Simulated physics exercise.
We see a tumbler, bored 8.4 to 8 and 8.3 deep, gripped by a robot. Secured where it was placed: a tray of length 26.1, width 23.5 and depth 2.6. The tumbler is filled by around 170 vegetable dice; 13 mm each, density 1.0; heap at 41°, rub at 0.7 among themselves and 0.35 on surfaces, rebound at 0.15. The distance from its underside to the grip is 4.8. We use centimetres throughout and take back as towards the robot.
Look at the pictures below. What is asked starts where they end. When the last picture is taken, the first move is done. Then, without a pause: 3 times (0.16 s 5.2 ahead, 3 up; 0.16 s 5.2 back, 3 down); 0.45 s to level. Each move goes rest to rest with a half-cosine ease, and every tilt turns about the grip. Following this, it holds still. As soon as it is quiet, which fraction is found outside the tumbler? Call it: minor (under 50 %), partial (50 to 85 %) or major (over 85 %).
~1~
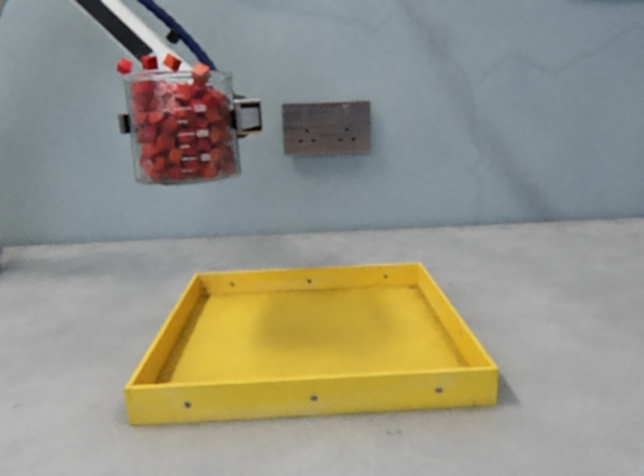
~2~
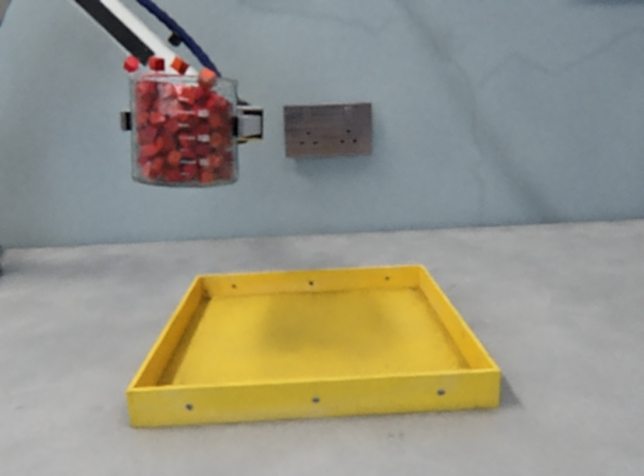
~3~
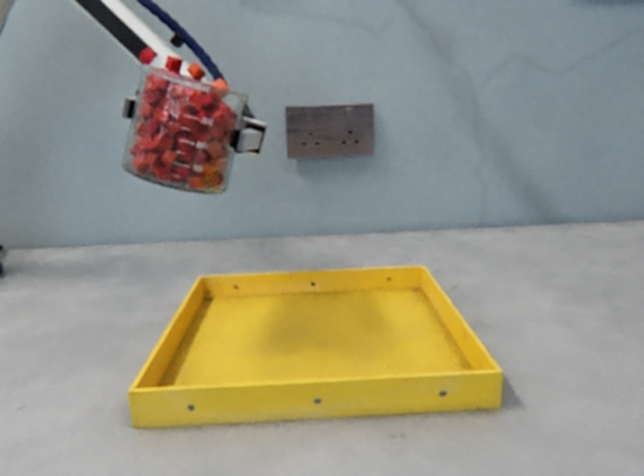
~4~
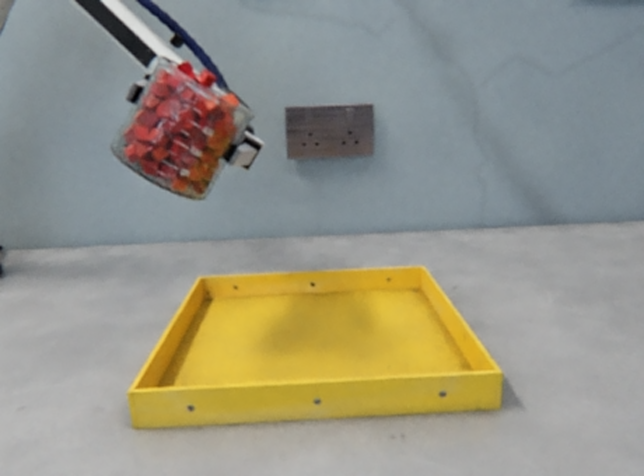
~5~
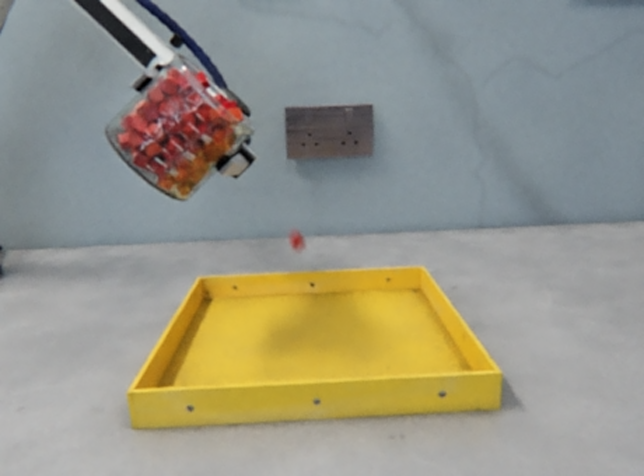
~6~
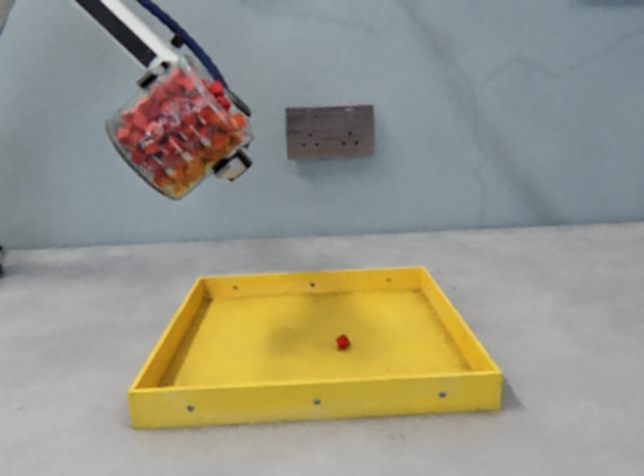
My call is minor.
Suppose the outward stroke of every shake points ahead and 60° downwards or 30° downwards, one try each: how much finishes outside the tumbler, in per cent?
Some 0 and 5 per cent.
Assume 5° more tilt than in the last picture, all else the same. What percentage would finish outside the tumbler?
It would come to roughly 35 per cent.
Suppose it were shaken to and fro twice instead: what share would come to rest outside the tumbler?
Result: Approximately 25 per cent.
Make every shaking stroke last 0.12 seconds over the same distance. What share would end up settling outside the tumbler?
In that case about 70 in a hundred.
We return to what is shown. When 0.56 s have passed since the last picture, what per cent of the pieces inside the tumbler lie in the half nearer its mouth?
50 %.
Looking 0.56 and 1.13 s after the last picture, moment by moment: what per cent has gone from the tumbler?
Around 20 % and around 35 %.
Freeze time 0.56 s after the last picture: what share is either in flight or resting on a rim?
It amounts to roughly 5 in a hundred.
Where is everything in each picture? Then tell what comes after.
Tumbler middle at (185, 129), level; upper third of the load around (177, 99), from x 125 to 230, top at y 65; 169 in the tumbler, in the first picture.
Tumbler middle at (186, 131), tilted 5° forward; upper third of the load around (179, 101), from x 130 to 225, top at y 65, in the second picture.
Tumbler middle at (186, 132), tilted 19° forward; upper third of the load around (177, 102), from x 135 to 230, top at y 55, in the third picture.
Tumbler middle at (184, 131), tilted 35° forward; upper third of the load around (182, 104), from x 130 to 230, top at y 70, in the fourth picture.
Tumbler middle at (182, 130), tilted 49° forward; upper third of the load around (180, 104), from x 125 to 295, top at y 75; 168 in the tumbler, 1 in flight or on a rim, in the fifth picture.
Tumbler middle at (182, 130), tilted 54° forward; upper third of the load around (181, 105), from x 125 to 345, top at y 75; 168 in the tumbler, 1 in the tray, in the sixth picture.
Then, 0.56 s later, tilted 54° forward, highest piece 24 above the table; 132 in the tumbler, 29 in the tray, 8 in flight or on a rim.
Then, 1.13 s later, tilted 37° forward, highest piece 23 above the table; 112 in the tumbler, 57 in the tray.
Then, 1.61 s later, level, highest piece 25 above the table; 112 in the tumbler, 57 in the tray.
Then, 2.66 s later, level, highest piece 25 above the table; 112 in the tumbler, 57 in the tray.
At rest, 112 in the tumbler, 57 in the tray. That is 34 % outside the tumbler.
